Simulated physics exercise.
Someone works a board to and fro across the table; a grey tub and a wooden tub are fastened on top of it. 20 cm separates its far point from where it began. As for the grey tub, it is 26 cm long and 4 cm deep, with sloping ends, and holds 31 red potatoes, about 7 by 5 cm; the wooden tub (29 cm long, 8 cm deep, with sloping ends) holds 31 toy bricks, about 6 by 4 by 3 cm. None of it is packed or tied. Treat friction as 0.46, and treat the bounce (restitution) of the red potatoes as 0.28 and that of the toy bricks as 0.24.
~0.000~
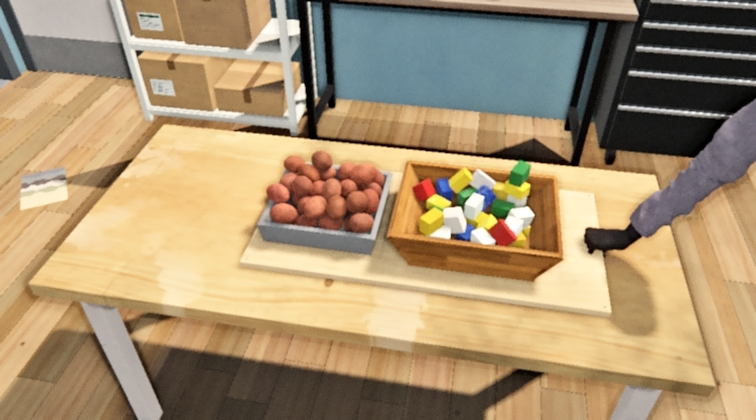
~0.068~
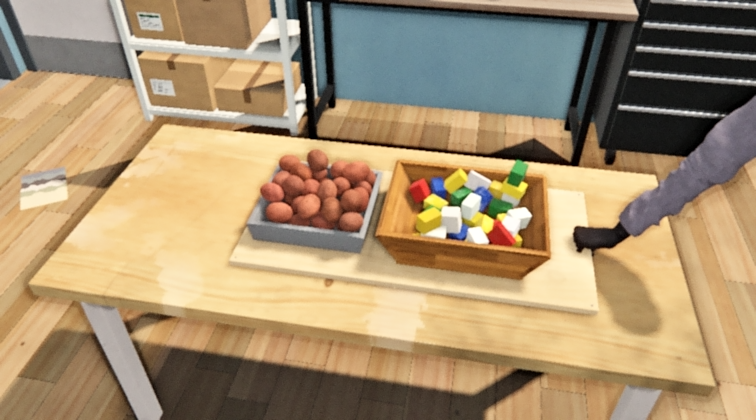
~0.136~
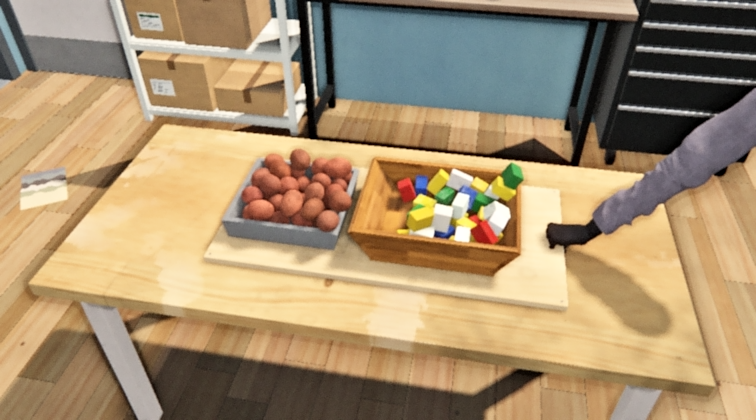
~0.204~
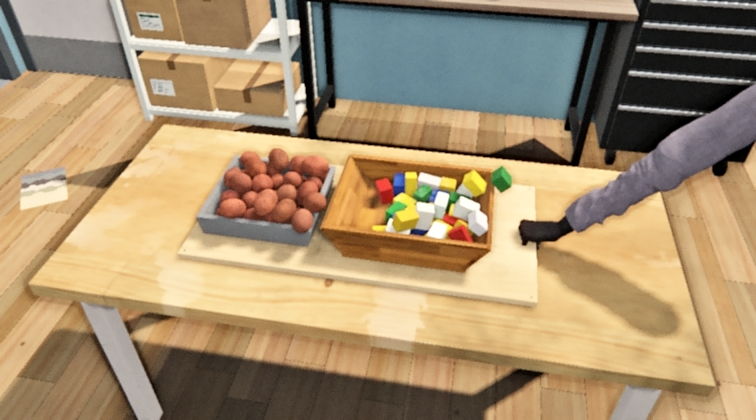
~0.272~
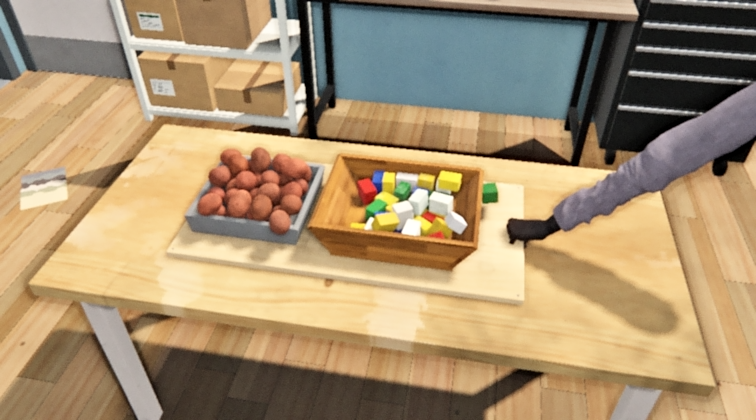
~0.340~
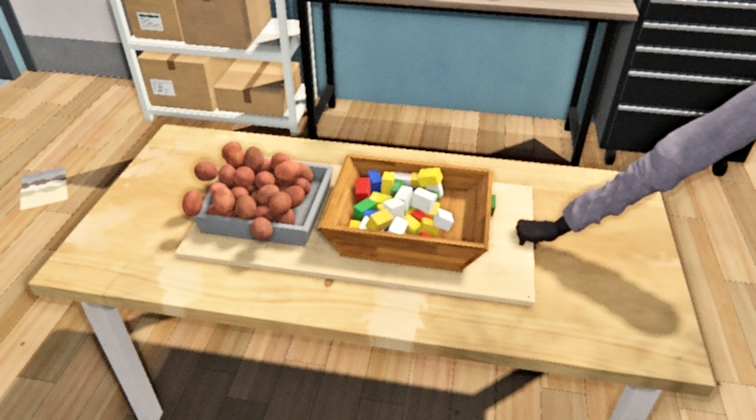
In this clip, a dark-gloved hand slides a board holding a grey tub of red potatoes and a wooden tub of toy bricks left across a table; a green brick leaves over the right rim, then the board moves slightly back right as potatoes shift left.
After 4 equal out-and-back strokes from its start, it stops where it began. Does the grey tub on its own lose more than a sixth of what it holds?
I expect it to lose a bigger share than one sixth.
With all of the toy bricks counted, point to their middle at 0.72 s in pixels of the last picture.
Their middle is at about (454, 211).
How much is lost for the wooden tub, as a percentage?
Loss for the wooden tub - 5 per cent.
After 0.72 s, grey tub 21 in, 10 out and wooden tub 30 in, 1 out.
After 1.19 s, grey tub 18 in, 13 out and wooden tub 30 in, 1 out.
After 1.86 s, grey tub 18 in, 13 out and wooden tub 30 in, 1 out.
Final count (at 2.71 s), grey tub 18 in, 13 out and wooden tub 30 in, 1 out. Asked share, 13 of 31, 42 per cent.
